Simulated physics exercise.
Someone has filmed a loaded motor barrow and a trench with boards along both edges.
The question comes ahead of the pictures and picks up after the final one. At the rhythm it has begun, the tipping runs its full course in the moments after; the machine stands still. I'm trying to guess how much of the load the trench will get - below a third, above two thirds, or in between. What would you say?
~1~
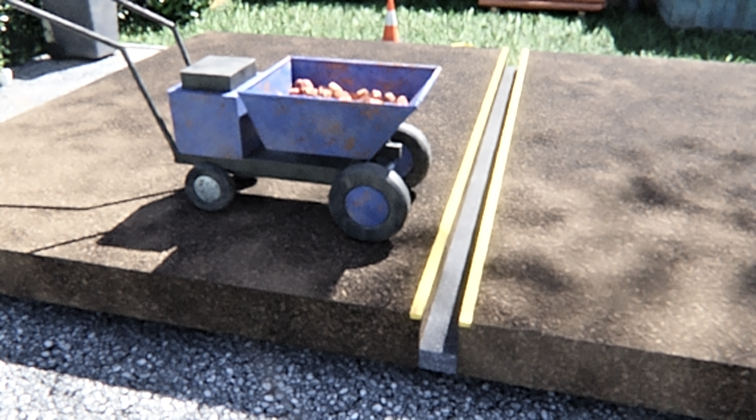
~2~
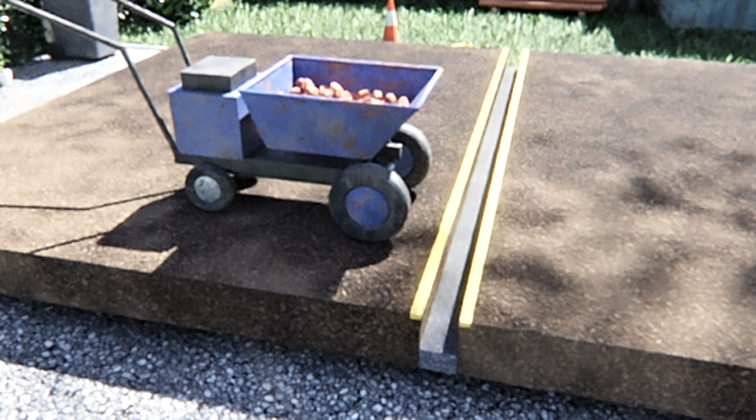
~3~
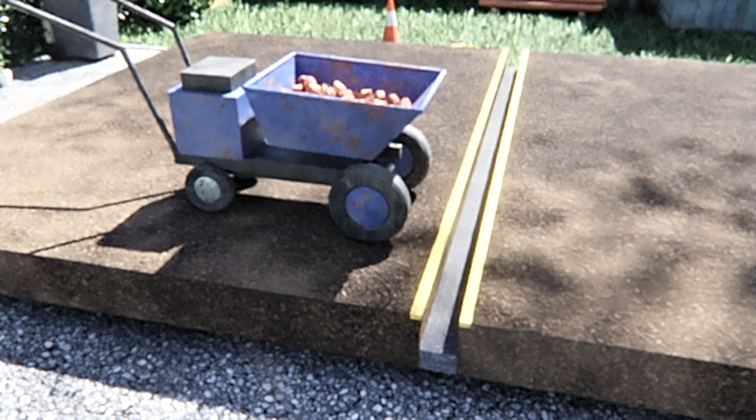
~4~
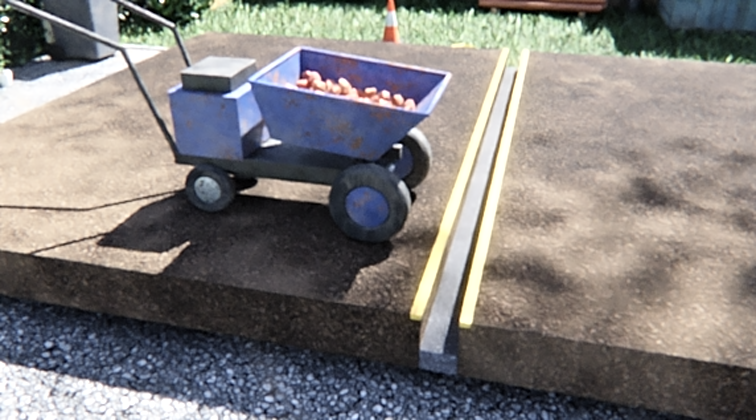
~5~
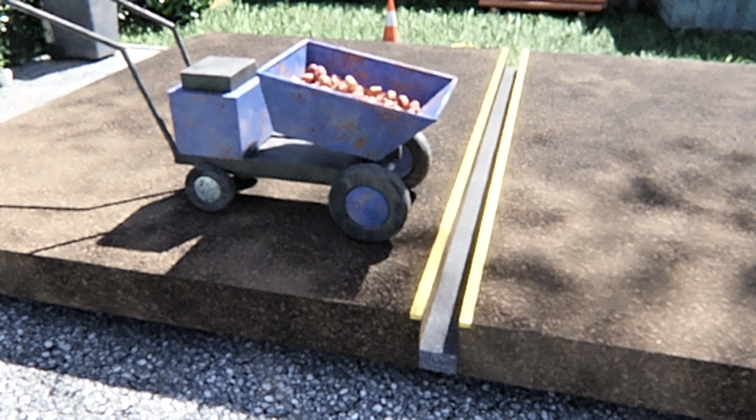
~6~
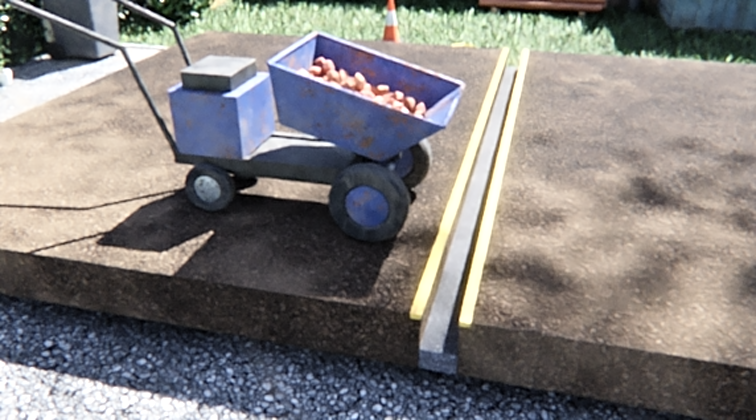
Not even a third.
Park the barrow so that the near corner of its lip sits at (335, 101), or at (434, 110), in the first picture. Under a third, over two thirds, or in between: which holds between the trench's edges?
One to two thirds, then below one third.
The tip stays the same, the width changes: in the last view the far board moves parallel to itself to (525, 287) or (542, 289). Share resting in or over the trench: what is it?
Around 90 percent first, around 100 percent second.
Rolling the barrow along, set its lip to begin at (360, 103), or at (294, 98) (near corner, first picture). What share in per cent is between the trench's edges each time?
Near 70 % and 20 %.
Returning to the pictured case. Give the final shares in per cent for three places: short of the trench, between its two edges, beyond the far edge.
Short 0, between 0, beyond 70 %.
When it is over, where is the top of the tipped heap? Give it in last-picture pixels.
Around (515, 206).
Shortly afterwards, skip tipped steeply; the whole lot in the skip.
Next, skip tipped right over; the bulk in the skip; near a quarter beyond it; only a few falling.
Some moments later, skip tipped right over; near a quarter in the skip; only a few in or heaped over the trench; near two thirds beyond it.
In the end, skip tipped right over; near a quarter in the skip; only a few in or heaped over the trench; near two thirds beyond it.
